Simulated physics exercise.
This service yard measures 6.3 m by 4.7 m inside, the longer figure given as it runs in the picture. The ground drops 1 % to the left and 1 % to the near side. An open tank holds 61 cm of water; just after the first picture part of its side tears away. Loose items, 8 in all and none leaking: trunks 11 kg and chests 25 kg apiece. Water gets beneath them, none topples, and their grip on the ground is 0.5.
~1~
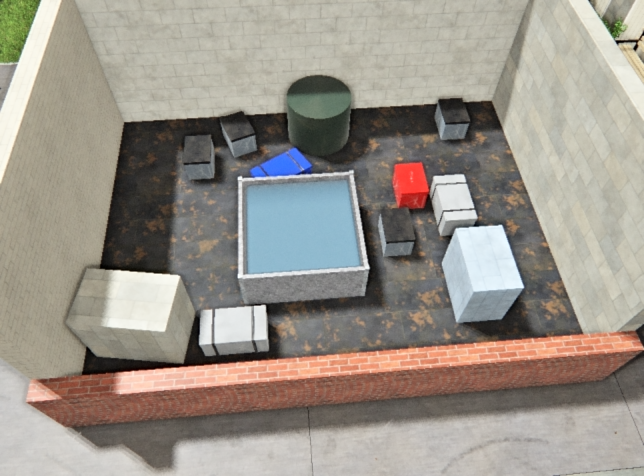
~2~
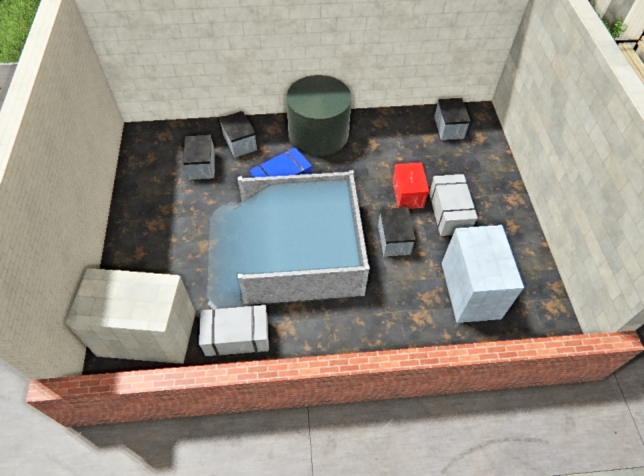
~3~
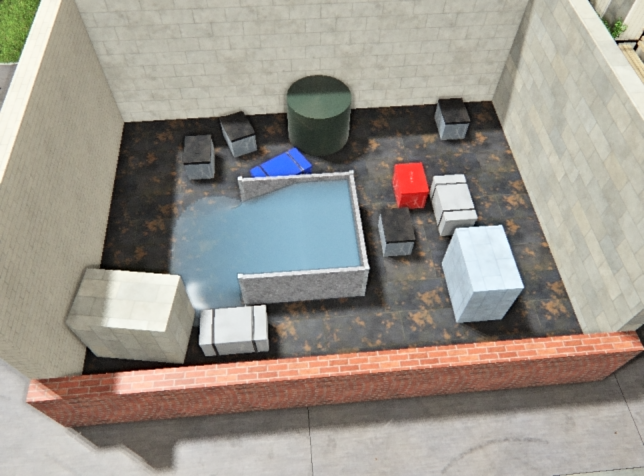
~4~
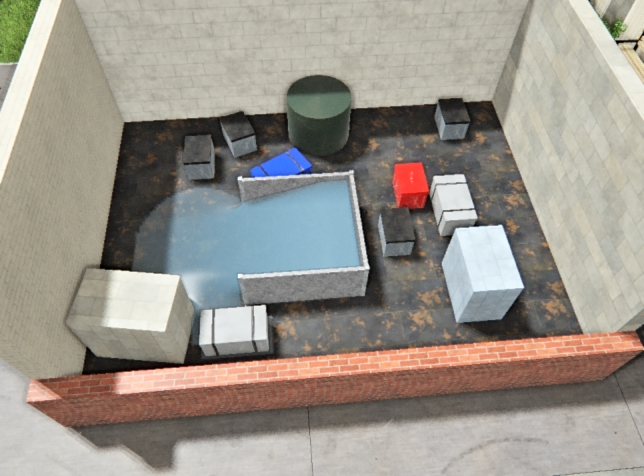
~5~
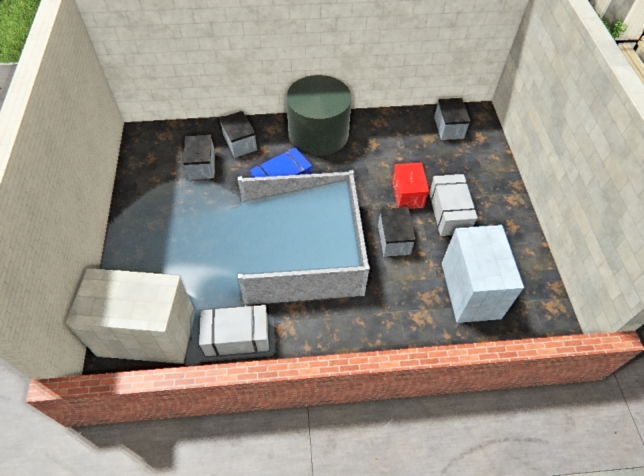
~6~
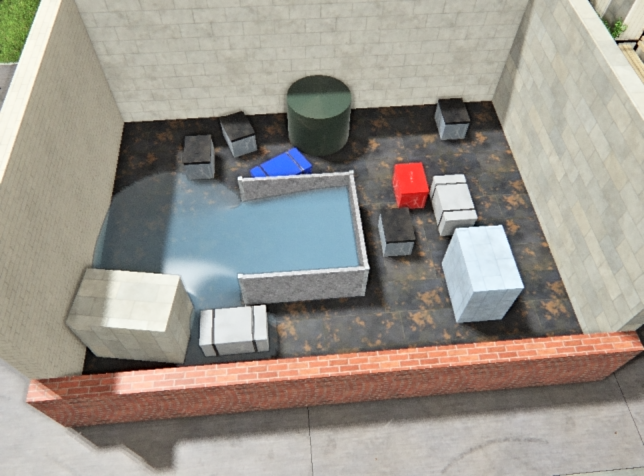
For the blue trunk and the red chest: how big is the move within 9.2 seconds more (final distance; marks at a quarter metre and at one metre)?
The blue trunk gets carried off, the red chest stays put.
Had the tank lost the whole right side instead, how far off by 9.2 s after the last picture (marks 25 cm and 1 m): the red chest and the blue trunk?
In that case the red chest travels far, the blue trunk slides a little.
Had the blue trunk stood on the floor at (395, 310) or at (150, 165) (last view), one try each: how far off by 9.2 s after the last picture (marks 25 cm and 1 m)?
In that order: It is nudged along; it travels far.
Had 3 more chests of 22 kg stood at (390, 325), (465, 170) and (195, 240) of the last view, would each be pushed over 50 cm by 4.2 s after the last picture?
In that order: Short of it, under, more.
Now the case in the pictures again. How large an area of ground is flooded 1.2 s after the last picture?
About 9.5 m2.
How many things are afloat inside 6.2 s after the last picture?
2 of them.
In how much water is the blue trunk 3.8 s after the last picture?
Roughly 7 cm.
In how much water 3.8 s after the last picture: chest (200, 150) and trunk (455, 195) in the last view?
About 11 and 0 cm.
Then, 1.2 s after the last picture the blue trunk is near (281, 168), 0.0 m from its start, aground; the red chest is near (412, 178), 0.0 m from its start, aground; 0 afloat.
Then, 3.8 s after the last picture the blue trunk is near (302, 174), 0.3 m from its start, afloat; the red chest is near (412, 178), 0.0 m from its start, aground; 4 afloat.
Then, 6.2 s after the last picture the blue trunk is near (415, 127), 2.2 m from its start, aground; the red chest is near (413, 178), 0.0 m from its start, aground; 2 afloat.
Then, 9.2 s after the last picture the blue trunk is near (400, 108), 2.3 m from its start, afloat; the red chest is near (413, 178), 0.0 m from its start, aground; 3 afloat.
